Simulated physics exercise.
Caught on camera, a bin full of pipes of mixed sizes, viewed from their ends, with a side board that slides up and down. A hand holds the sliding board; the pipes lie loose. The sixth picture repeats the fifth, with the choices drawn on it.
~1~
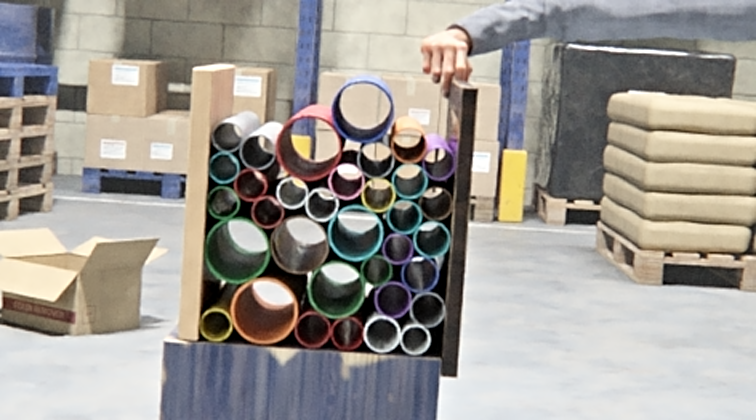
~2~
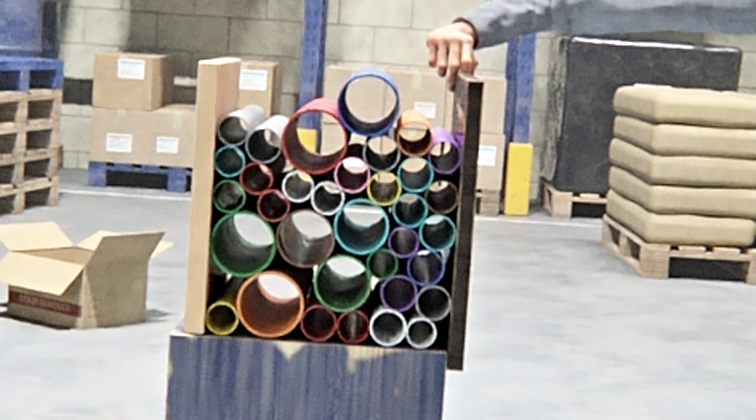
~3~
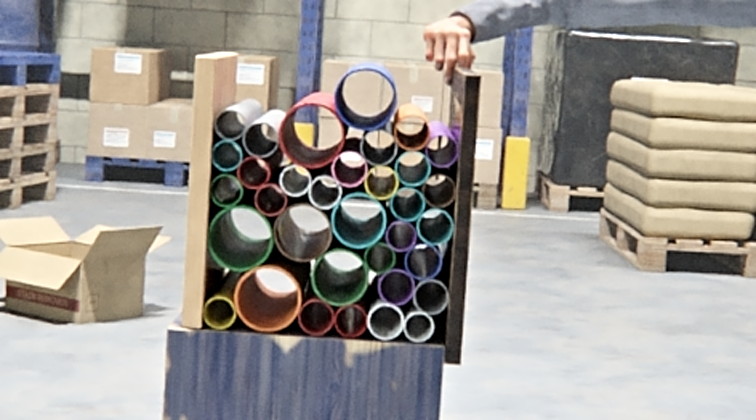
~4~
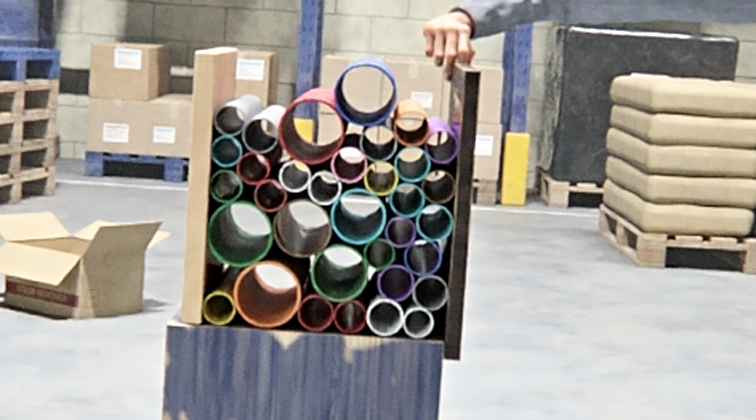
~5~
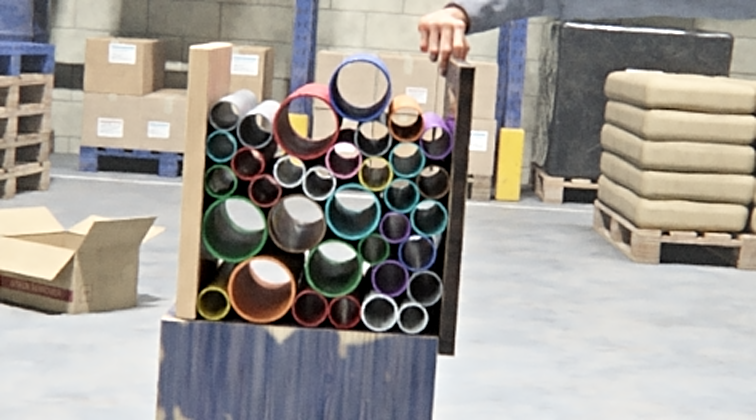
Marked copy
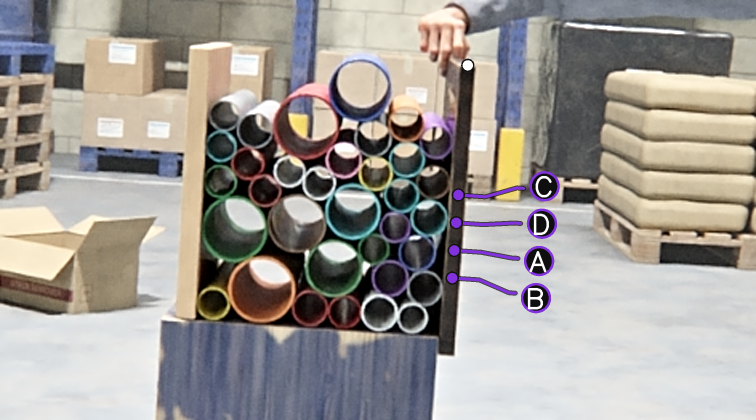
Colourful pipes of mixed sizes sat stacked in a bin while a hand gripped the top of the dark board on the right; the view wobbled slightly, but the board and pipes barely moved.
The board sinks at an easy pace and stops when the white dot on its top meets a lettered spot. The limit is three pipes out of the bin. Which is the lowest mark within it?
Lower it to C and no more.
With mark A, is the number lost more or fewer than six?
At A, more than six.
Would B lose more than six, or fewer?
At B, more than six.
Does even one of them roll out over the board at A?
At A: Yes.
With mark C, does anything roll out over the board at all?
Yes, at C.
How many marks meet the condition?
One of the four.
On the copy, A at (454, 250); B at (452, 278); C at (458, 195); D at (456, 223); the white dot at (468, 65).
On C. First, top of the board (455, 123).
Then, top of the board (450, 190).
Finally, top of the board (450, 194), two out over the board.
By contrast, A more than three out over the board; B more than three out over the board; D more than three out over the board.
